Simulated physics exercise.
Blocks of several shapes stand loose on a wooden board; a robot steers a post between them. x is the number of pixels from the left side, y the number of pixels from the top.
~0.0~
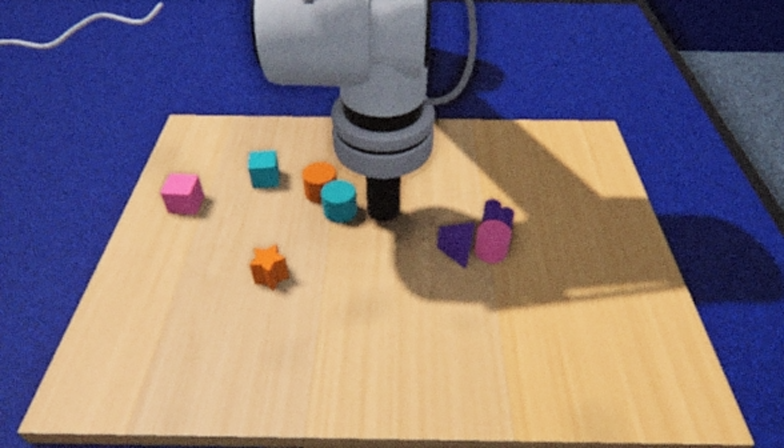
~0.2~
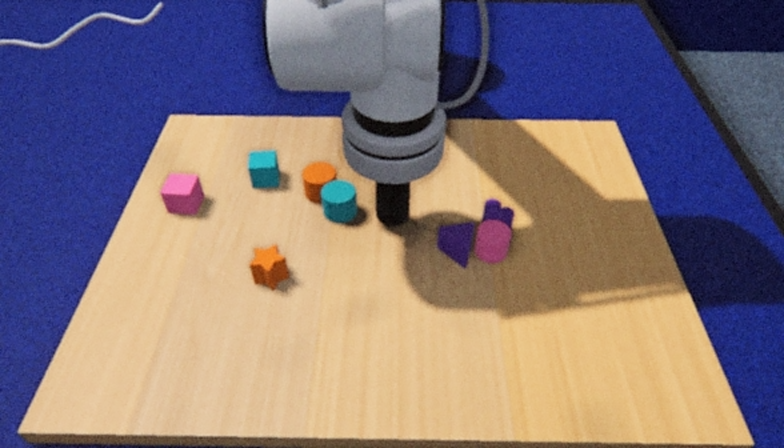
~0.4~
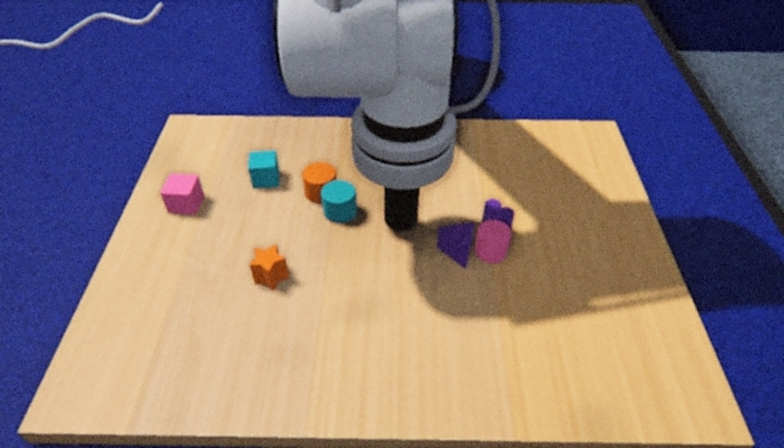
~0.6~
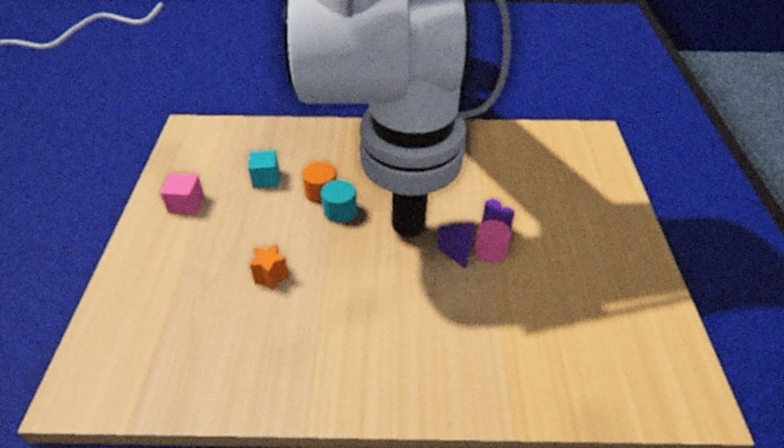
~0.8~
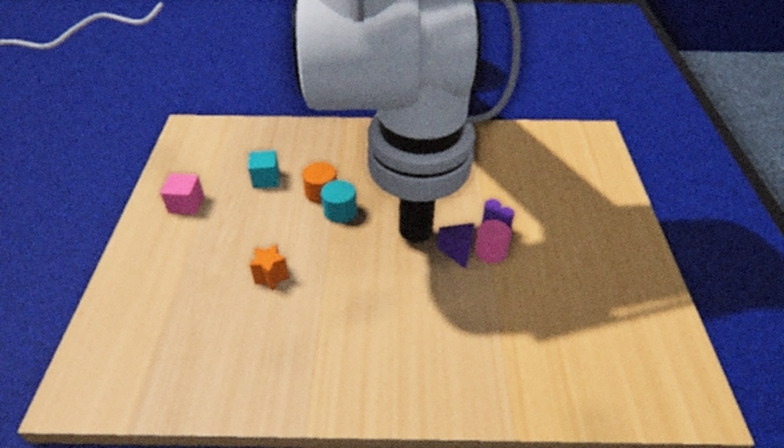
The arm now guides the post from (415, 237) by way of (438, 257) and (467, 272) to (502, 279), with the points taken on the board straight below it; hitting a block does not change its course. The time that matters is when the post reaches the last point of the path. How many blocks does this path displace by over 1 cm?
A pair of blocks is moved.
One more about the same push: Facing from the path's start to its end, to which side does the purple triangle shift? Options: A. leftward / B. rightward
That would be A.
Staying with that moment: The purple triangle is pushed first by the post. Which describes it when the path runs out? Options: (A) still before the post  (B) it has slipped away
That would be A.
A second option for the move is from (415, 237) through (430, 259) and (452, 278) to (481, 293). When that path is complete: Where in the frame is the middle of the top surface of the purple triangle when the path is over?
Its top middle will sit at (504, 255).
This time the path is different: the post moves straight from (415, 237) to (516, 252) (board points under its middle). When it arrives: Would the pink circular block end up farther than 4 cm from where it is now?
Going by the path, yes.
The first path, step by step. One third of the way, post (438, 250); purple triangle (475, 238), turned 45° anticlockwise; pink circular block (501, 230).
Two thirds of the way, post (469, 264); purple triangle (502, 249), turned 85° anticlockwise; pink circular block (509, 230).
At the end, post (504, 272); purple triangle (536, 252), turned 105° anticlockwise; pink circular block (510, 229); purple heart-shaped block unmoved.
